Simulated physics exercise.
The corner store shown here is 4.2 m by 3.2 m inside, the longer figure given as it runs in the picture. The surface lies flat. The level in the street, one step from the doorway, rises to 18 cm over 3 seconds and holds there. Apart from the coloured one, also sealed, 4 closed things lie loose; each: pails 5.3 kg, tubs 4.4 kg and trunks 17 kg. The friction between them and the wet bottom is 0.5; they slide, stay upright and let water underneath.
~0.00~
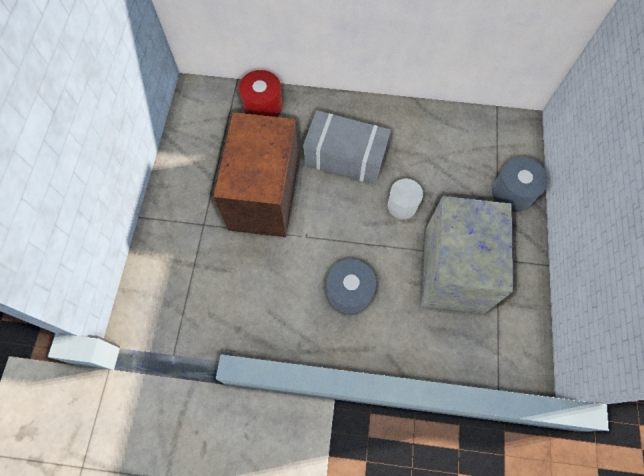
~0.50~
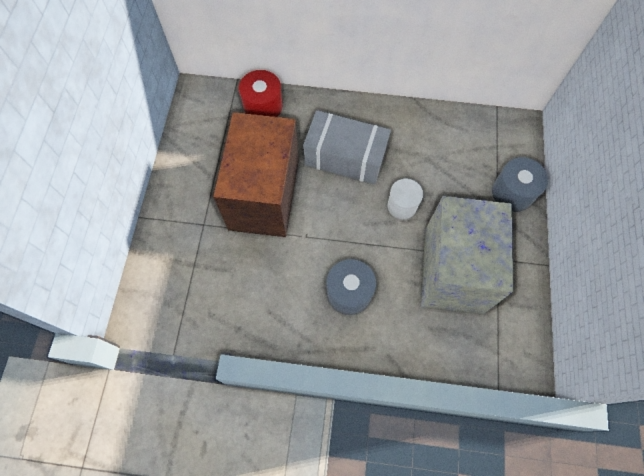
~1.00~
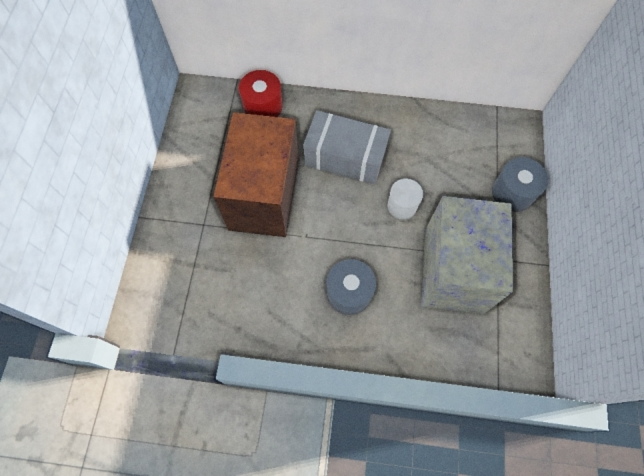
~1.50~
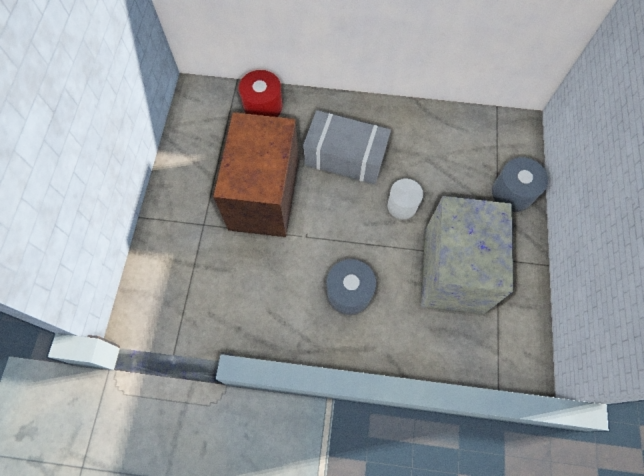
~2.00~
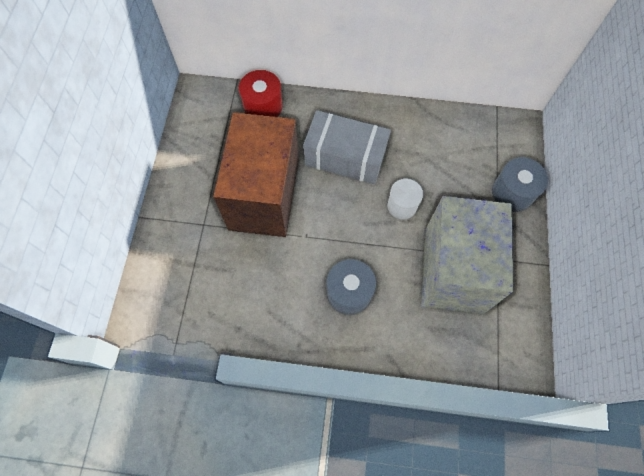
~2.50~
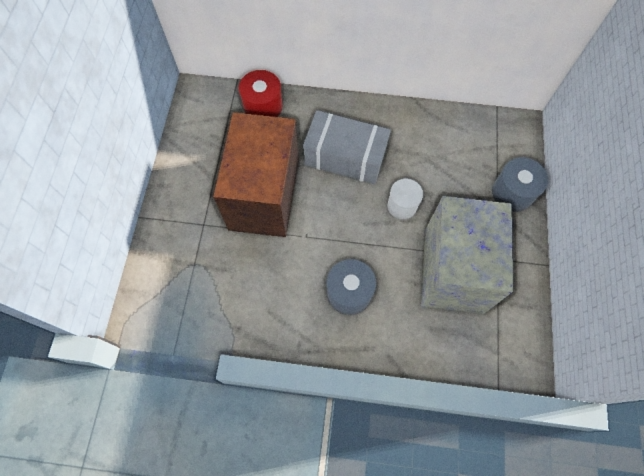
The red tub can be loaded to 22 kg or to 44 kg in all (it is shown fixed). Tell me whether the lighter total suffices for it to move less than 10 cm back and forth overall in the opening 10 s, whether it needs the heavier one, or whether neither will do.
It needs the heavier.
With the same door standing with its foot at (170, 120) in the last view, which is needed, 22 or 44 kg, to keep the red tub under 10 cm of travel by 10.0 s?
Short version: Only the heavy mass succeeds.
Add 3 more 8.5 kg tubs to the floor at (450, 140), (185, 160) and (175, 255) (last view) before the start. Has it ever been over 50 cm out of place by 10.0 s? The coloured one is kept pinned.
Note, in sequence: Not exceeded, exceeded, exceeded.
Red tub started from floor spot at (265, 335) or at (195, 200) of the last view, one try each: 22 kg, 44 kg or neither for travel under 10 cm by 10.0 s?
Trial 1 - the lower mass works; trial 2 - only the upper mass works.
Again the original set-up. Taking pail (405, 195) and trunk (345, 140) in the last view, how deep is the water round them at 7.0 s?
Depths: Near 4 cm, then near 4 cm.
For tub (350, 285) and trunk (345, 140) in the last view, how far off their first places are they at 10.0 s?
The first is 60 cm from its start, the second 140 cm.
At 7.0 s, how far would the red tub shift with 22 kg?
Shift: About 20 cm.
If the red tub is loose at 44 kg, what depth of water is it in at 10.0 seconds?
Roughly 10 cm.
After 3.5 s the red tub would be 0 cm from its start with 22 kg and 0 cm from its start with 44 kg; 0 cm of water round it then.
After 4.5 s the red tub would be 0 cm from its start with 22 kg and 0 cm from its start with 44 kg; 2 cm of water round it then.
After 7.0 s the red tub would be 19 cm from its start with 22 kg and 0 cm from its start with 44 kg; 8 cm of water round it then.
After 10.0 s the red tub would be 48 cm from its start with 22 kg and 0 cm from its start with 44 kg; 10 cm of water round it then.
